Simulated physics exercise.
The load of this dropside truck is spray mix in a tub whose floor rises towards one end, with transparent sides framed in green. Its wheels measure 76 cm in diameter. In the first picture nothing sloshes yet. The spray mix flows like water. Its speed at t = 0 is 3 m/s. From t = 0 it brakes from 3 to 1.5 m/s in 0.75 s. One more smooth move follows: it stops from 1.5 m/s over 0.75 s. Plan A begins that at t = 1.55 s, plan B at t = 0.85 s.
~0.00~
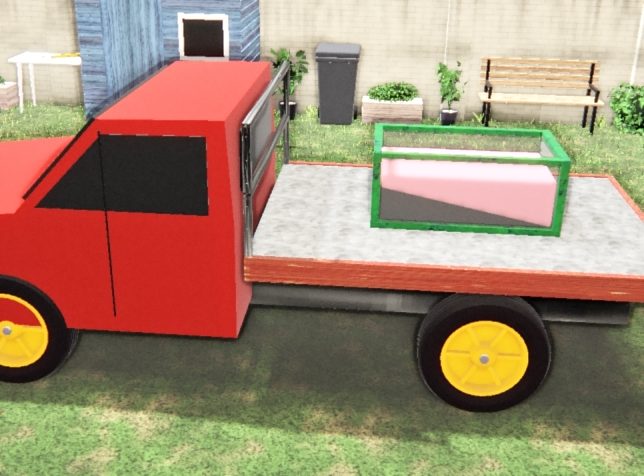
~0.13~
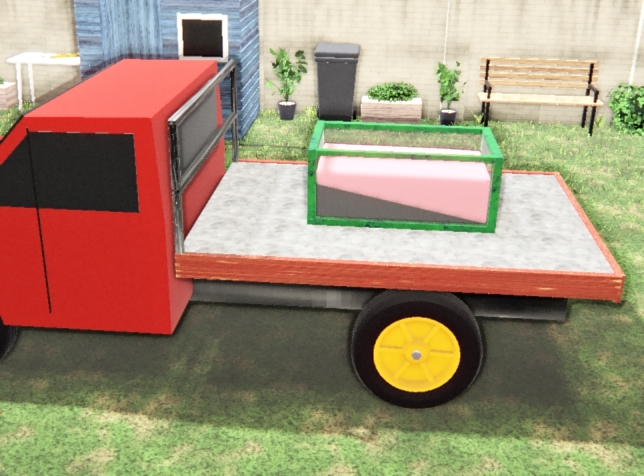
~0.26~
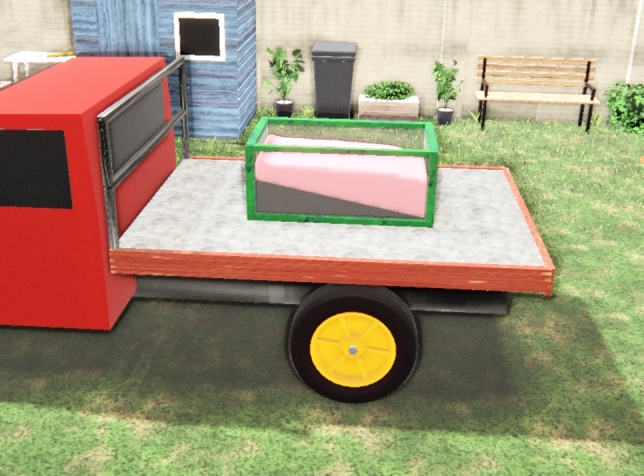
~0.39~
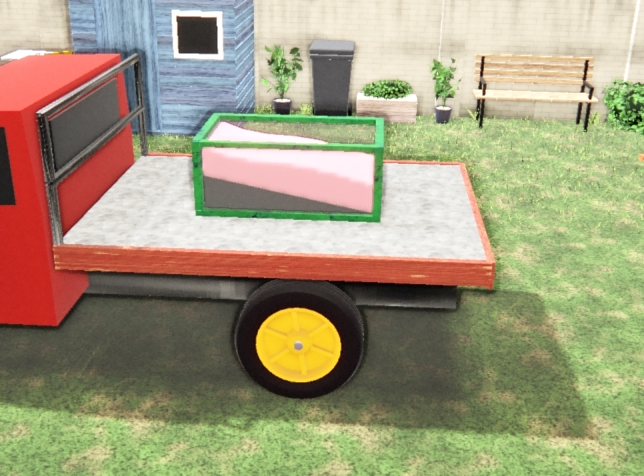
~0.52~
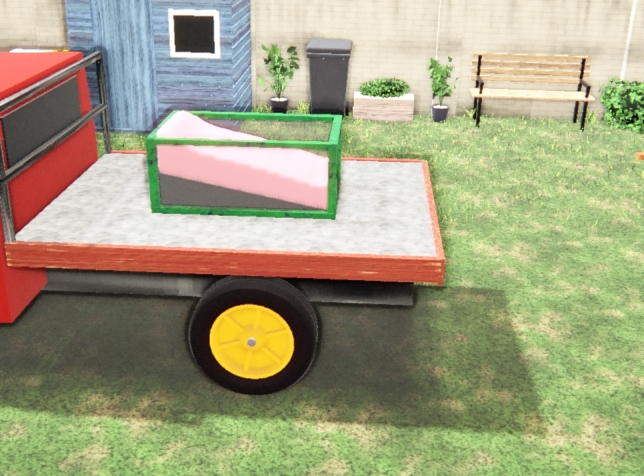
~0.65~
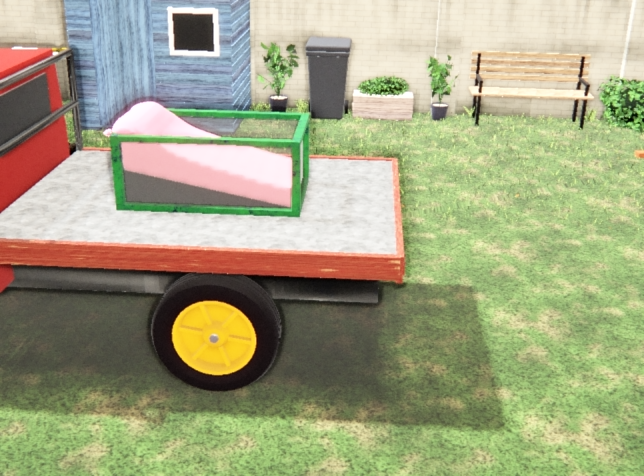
A grassy yard with a blue shed, potted plants, a dark bin and a wooden bench along a pale wall is seen from the side and slightly above. A red flatbed truck with yellow-hubbed wheels carries a clear, green-framed tub of pink liquid on its grey bed. The truck rolls left, its cab leaving view, while the initially flat pink liquid climbs towards the tub's left end.
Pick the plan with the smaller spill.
Better to take B.
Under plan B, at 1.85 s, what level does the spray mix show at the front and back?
About 28 cm in front and 24 cm behind.
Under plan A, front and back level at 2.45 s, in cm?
About 46 cm in front and 12 cm behind.
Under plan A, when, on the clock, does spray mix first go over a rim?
At about 0.9 s.
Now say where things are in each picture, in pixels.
Level at the front (393, 171); level at the back (543, 176); still flat; the front is on the left, levels are read along the near wall; a wheel hub at (485, 363), in the first frame.
Level at the front (330, 168); level at the back (478, 173); still flat, in the second frame.
Level at the front (269, 159); level at the back (415, 175); rising 4° towards the front, in the third frame.
Level at the back (362, 177); rising 11° towards the front, in the fourth frame.
Level at the front (171, 129); rising 19° towards the front, in the fifth frame.
Level at the front (135, 118); rising 23° towards the front; a wheel hub at (213, 342), in the sixth frame.
For plan A, At 2.45 s front 46 cm, middle 20 cm, back 12 cm above the lowest part of the floor; the loss stands at 18 per cent, over the front.
For plan A, At 5.28 s the loss stands at 26 per cent, over the front, 31 of 123 litres.
For plan B, At 1.85 s front 29 cm, middle 30 cm, back 25 cm above the lowest part of the floor; the loss stands at 7 per cent, over the front.
For plan B, At 4.59 s the loss stands at 7 per cent, over the front, 9 of 123 litres.
